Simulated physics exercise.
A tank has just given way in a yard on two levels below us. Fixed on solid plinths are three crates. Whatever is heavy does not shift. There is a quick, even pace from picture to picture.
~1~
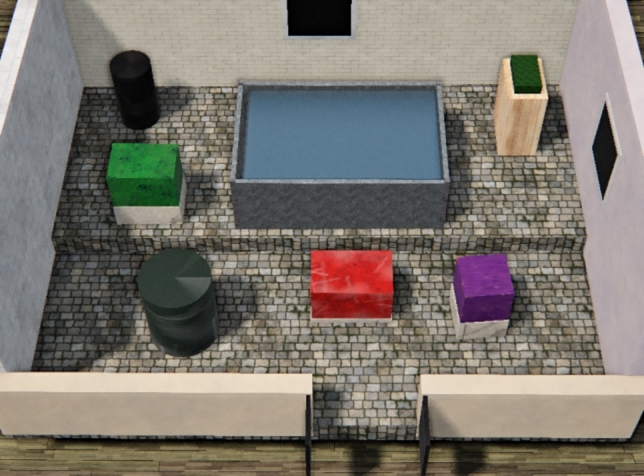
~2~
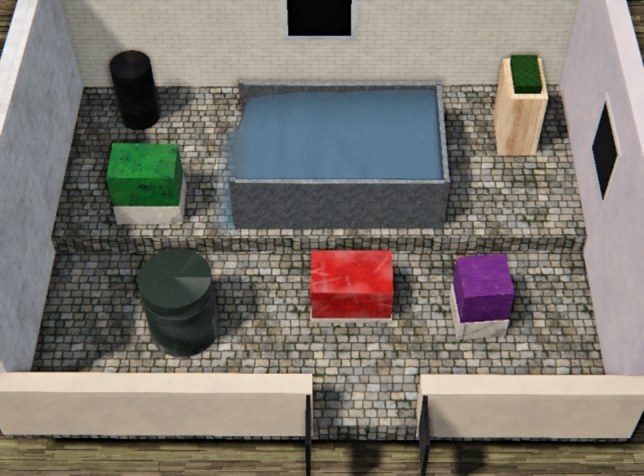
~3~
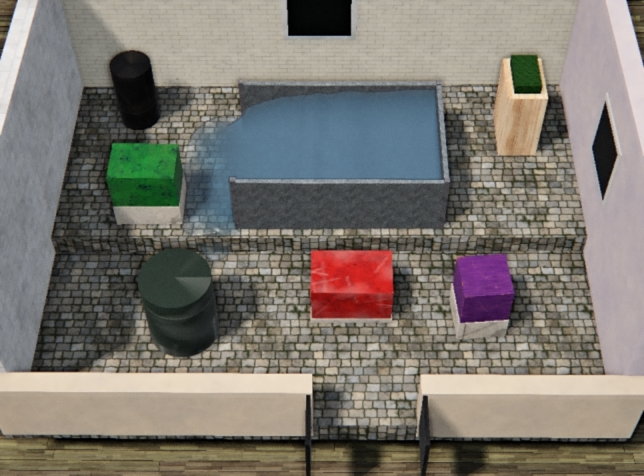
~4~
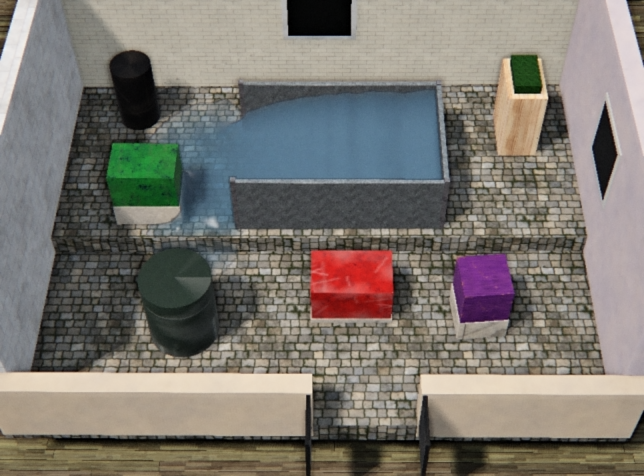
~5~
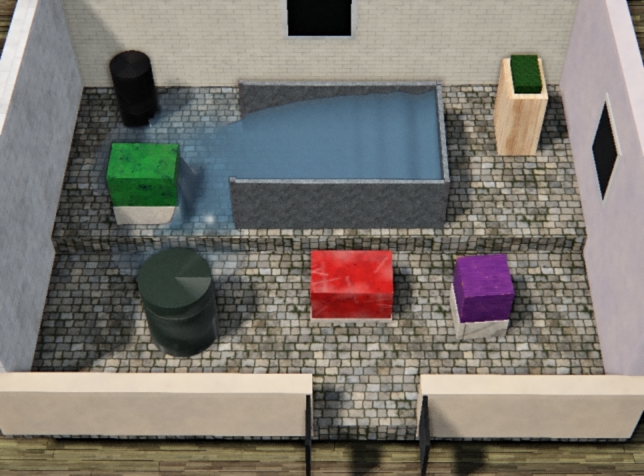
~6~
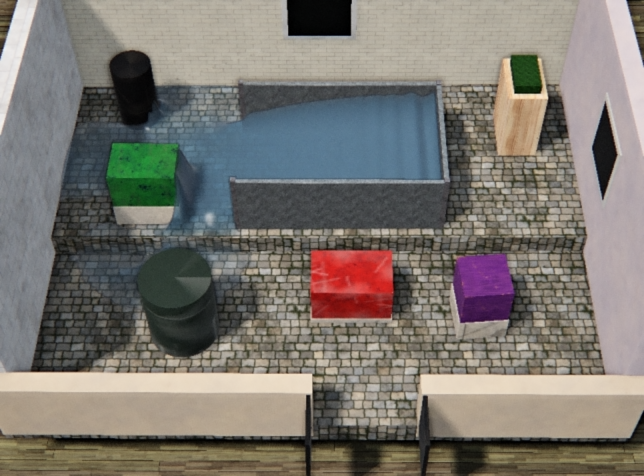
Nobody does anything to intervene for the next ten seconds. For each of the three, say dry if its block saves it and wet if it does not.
Purple crate: Dry; red crate: Wet; green crate: Wet.
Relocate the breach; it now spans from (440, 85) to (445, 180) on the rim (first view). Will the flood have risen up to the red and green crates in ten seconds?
As I see it, red crate gets reached, and green crate is not reached.
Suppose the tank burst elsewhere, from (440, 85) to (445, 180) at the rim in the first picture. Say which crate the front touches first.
First: The purple crate.
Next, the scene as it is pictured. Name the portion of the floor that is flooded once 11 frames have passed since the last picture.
Some 45 per cent.
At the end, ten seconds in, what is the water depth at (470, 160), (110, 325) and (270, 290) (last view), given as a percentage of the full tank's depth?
I'd say around 6 per cent, then 20 per cent, then 10 per cent.
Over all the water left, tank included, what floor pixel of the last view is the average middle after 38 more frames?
Close to (269, 253), I reckon.
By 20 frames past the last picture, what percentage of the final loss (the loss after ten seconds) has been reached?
Near 10 in a hundred, I reckon.
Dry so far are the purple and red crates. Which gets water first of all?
That's the red-painted one.
A moment on, water covers 35 % of the floor; the purple crate not reached, the red crate not reached, the green crate water round its plinth.
Next, water covers 45 % of the floor; the purple crate not reached, the red crate water round its plinth, the green crate water round its plinth.
Then, water covers 65 % of the floor; the purple crate not reached, the red crate water round its plinth, the green crate water round its plinth.
Later, water covers 95 % of the floor; the purple crate water round its plinth, the red crate water round its plinth, the green crate water round its plinth.
In the end, water covers 95 % of the floor; the purple crate stayed above the water, the red crate was topped, the green crate was topped.
